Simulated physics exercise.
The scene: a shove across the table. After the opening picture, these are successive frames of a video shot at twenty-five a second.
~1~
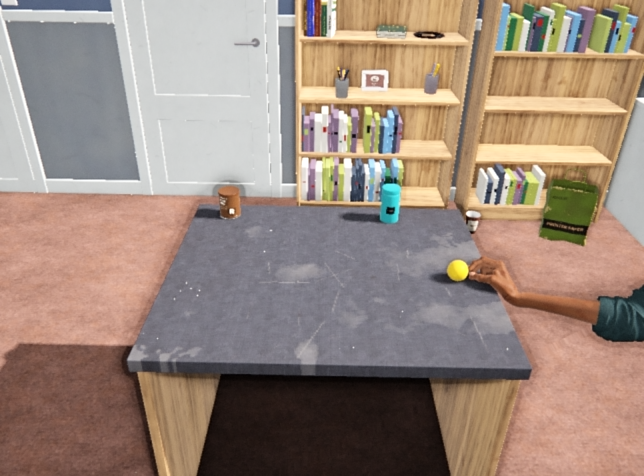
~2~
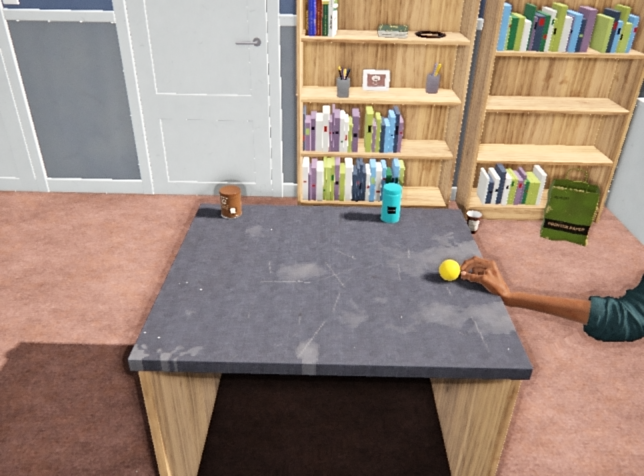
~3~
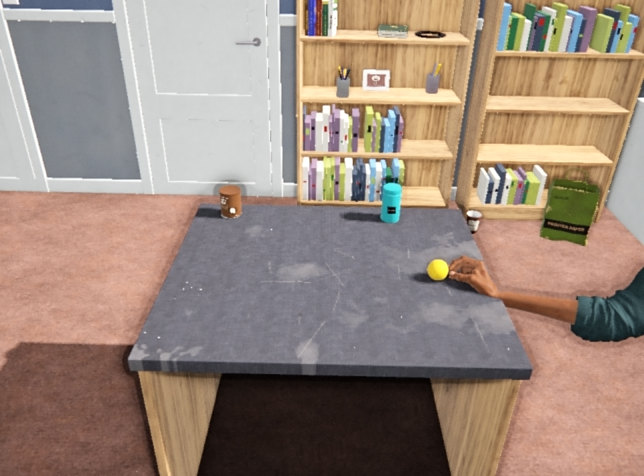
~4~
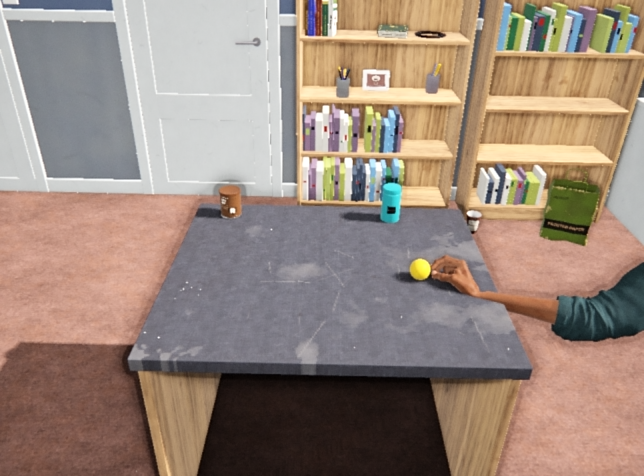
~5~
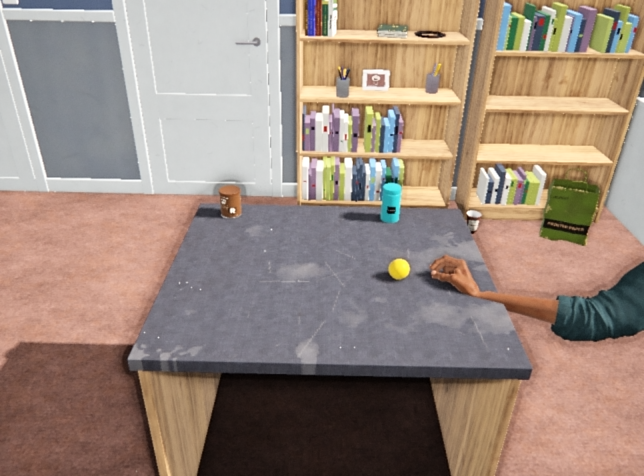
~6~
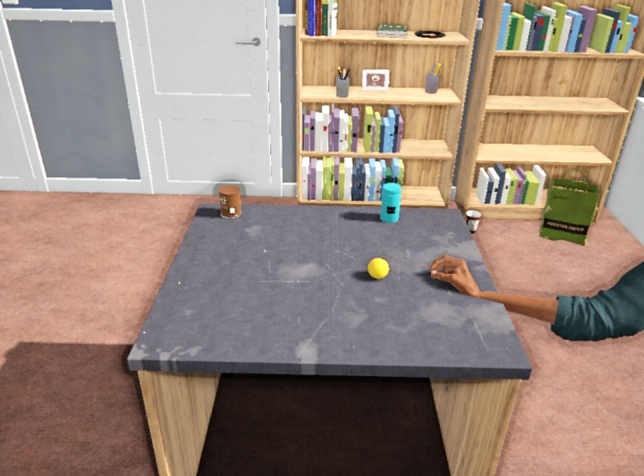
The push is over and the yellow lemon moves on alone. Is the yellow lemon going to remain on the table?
The yellow lemon falls off the table.
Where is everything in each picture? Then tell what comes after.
Under the hand; yellow lemon (458, 271), in the first picture.
Under the hand; yellow lemon (449, 270), in the second picture.
Under the hand; yellow lemon (438, 270), in the third picture.
Yellow lemon (420, 270), in the fourth picture.
Yellow lemon (399, 269) moved about its own width, in the fifth picture.
Yellow lemon (378, 269) moved well along, in the sixth picture.
Then, 0.20 s later than the last frame, yellow lemon moved well along near (277, 266).
Then, 0.40 s later than the last frame, yellow lemon moved well along near (180, 264).
Then, 0.70 s later than the last frame, yellow lemon now off the table.
Then, 0.90 s later than the last frame, things are still on the move.
When it is over, off the table, yellow lemon.
